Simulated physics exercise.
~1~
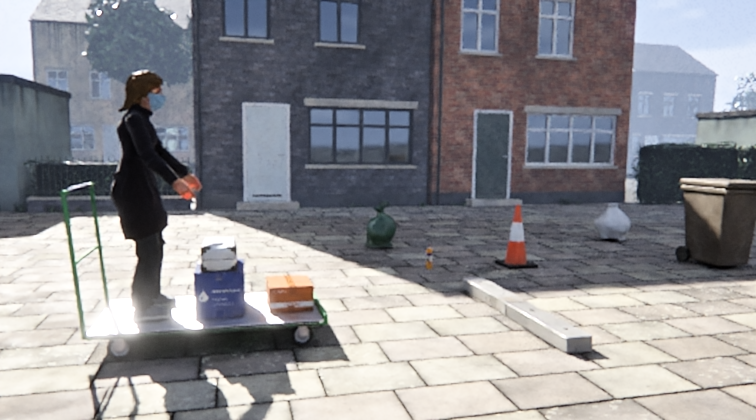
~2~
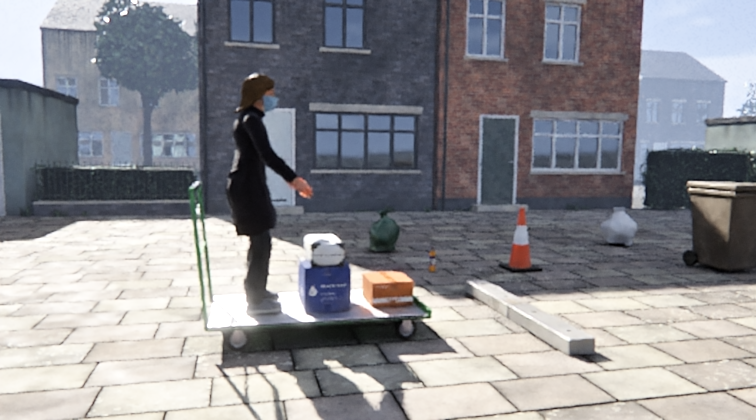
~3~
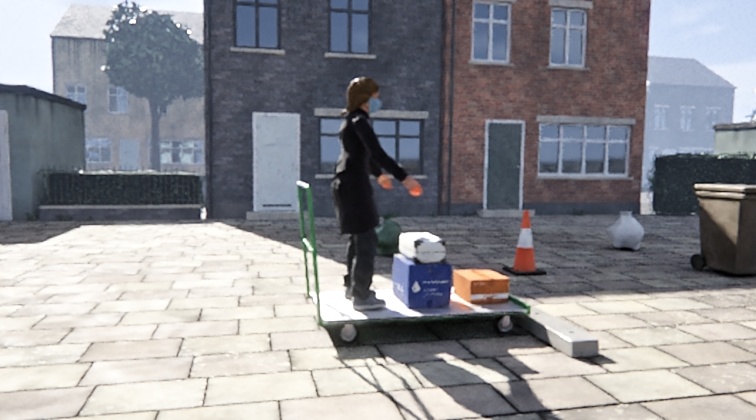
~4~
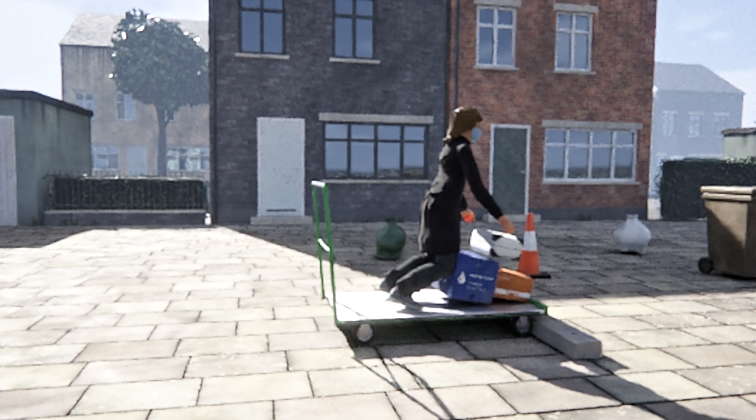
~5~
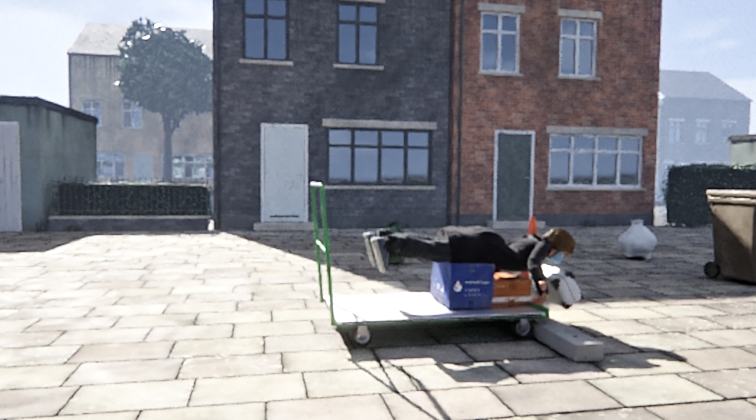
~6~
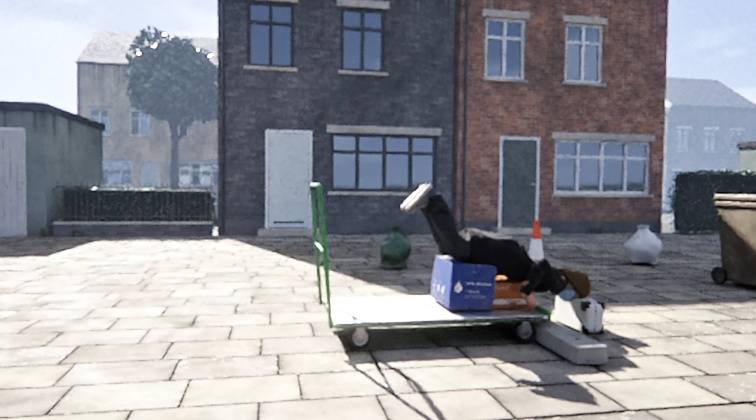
The footage shows a masked person in a dark coat riding a green-railed trolley rightward across paving until it stops at a kerb; the person pitches forward over the blue parcel and orange carton, legs kicking up, as the white bundle tumbles off the front.
